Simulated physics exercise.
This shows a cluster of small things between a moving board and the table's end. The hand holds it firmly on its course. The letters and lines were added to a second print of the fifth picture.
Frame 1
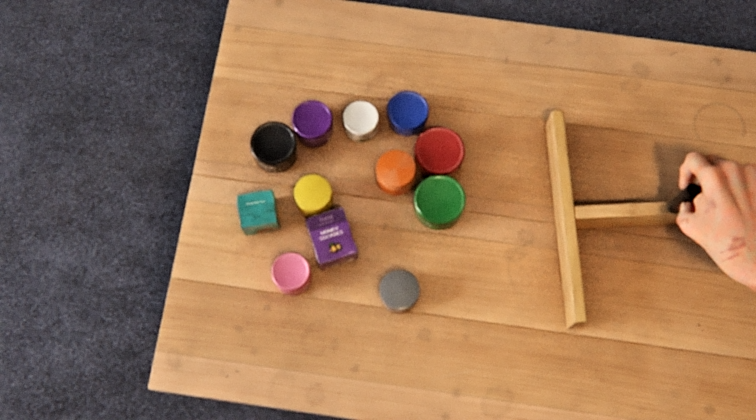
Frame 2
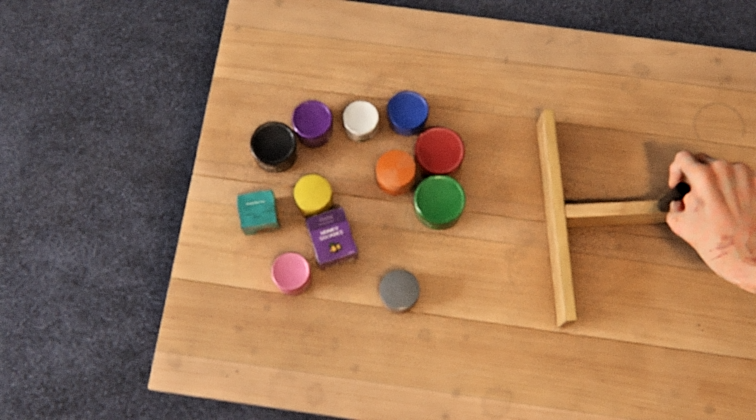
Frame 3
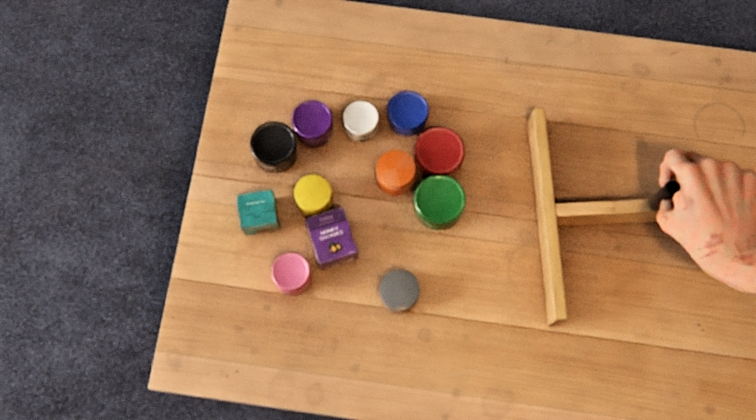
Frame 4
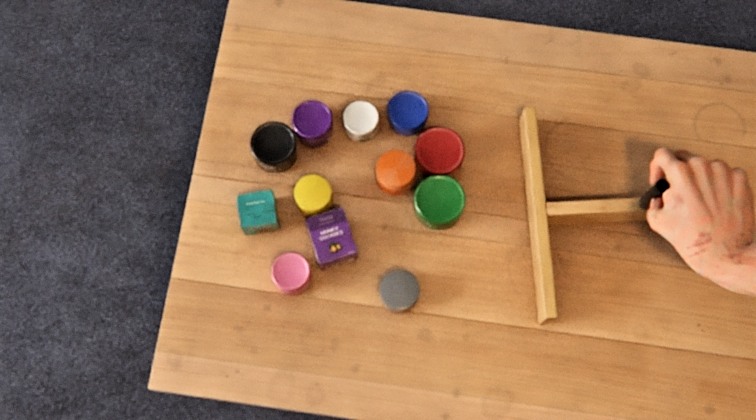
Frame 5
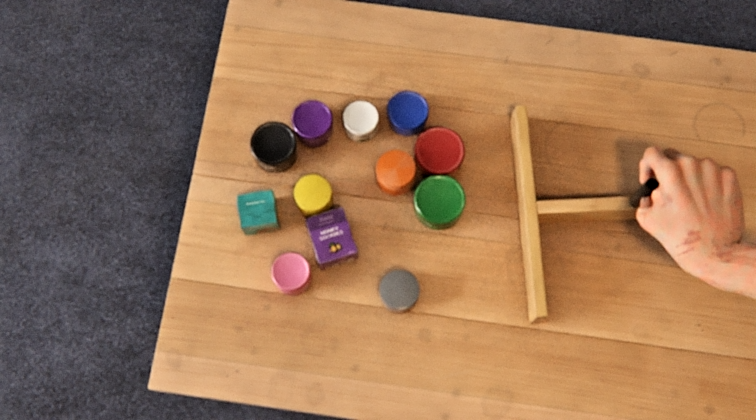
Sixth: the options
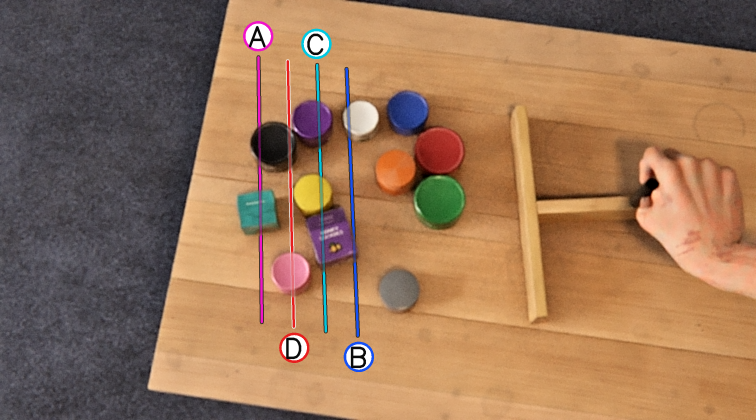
On a wooden table, a hand gripped the handle of a T-shaped wooden board and pushed it slowly a short way left, while the colourful jars, tubs and small boxes stayed still.
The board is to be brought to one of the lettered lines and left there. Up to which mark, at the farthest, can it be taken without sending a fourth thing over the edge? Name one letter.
No fourth one falls up to A.
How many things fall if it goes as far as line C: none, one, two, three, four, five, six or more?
The count is none.
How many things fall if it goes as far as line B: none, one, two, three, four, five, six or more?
The count is none.
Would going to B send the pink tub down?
No.
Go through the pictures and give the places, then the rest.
Grey pot (399, 292); purple box (332, 239); white jar (361, 122), in the first picture.
Board (560, 211); pink tub (292, 274), in the second picture.
Board (550, 210); red tub (439, 154), in the third picture.
Board (540, 209); black jar (275, 148), in the fourth picture.
Board (531, 207); yellow tin (314, 197); blue jar (408, 114); purple jar (313, 125), in the fifth picture.
On the copy, A at (260, 184); B at (352, 196); C at (321, 192); D at (291, 188).
On A. First, board (433, 194); blue jar (399, 111); red tub (397, 153).
Then, board (335, 181); purple jar (244, 109); turquoise packet (226, 221).
Finally, board (261, 171); turquoise packet over the edge; purple jar over the edge; three fallen.
By contrast, B is within the limit but short; C is within the limit but short; D is within the limit but short.
